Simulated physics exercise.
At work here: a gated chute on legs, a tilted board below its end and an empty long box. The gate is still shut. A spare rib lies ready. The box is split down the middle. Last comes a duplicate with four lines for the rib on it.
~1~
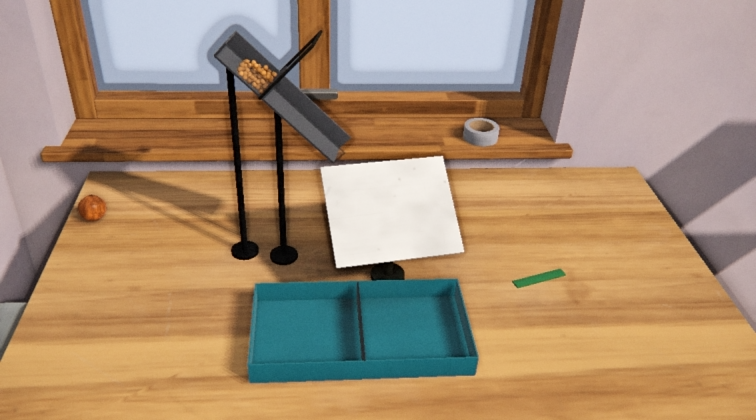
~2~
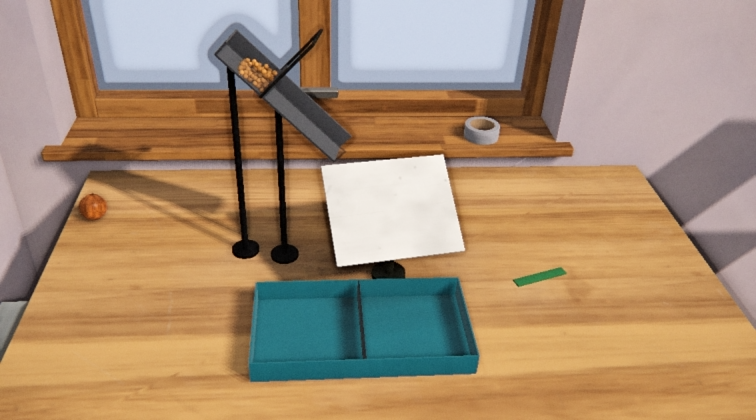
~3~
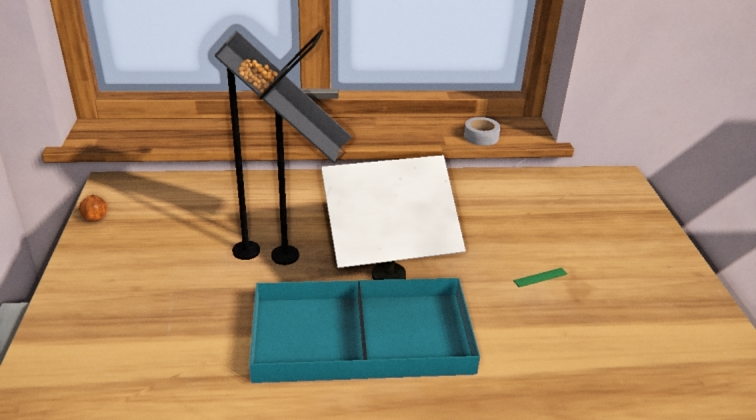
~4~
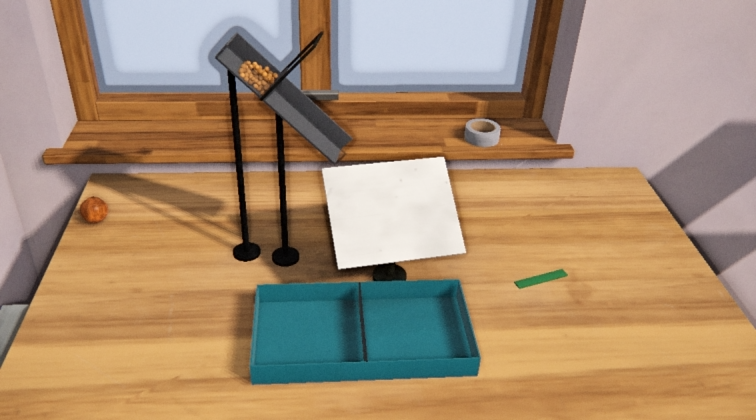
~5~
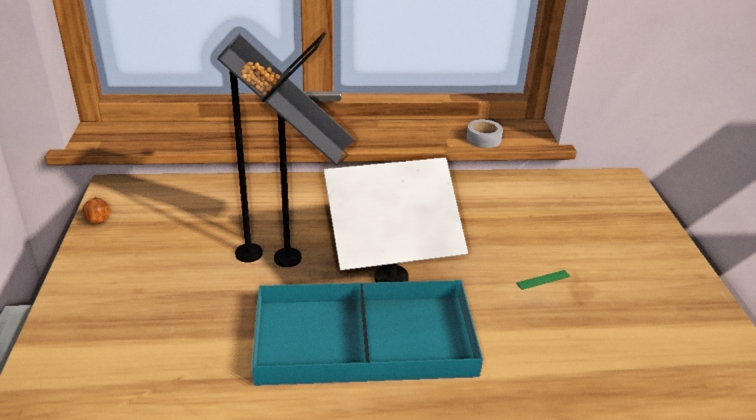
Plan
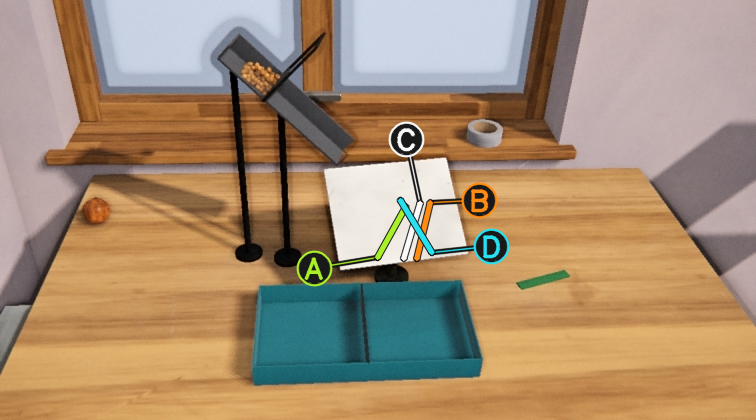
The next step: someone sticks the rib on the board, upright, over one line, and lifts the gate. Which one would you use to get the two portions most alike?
Line A.
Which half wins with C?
The right half.
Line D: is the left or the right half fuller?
The right half.
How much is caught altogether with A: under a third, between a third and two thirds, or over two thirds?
It is over two thirds.
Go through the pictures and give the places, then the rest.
The first frame shows load behind the gate at (259, 76), roasted chickpeas; lip of the chute at (336, 156), sloping fairly steeply.
The second frame shows middle of the board at (393, 208), tilted fairly steeply; middle of its low edge at (403, 258); of its high edge at (383, 160).
The third frame shows front corners of the box at (250, 365) and (480, 356); front end of its middle wall at (367, 360); gate still shut at (281, 75).
The fourth frame shows middle of the load at (260, 78); lip at (338, 157).
The fifth frame shows middle of the load at (262, 79); lip at (340, 158).
On the marked copy, line A from (405, 206) to (377, 257); line B from (430, 202) to (416, 258); line C from (420, 203) to (403, 258); line D from (400, 200) to (431, 252).
Choosing A, of what is caught, about half in the left half, about half in the right.
Choosing B, of what is caught, none in the left half, all in the right.
Choosing C, of what is caught, none in the left half, all in the right.
Choosing D, of what is caught, none in the left half, all in the right.
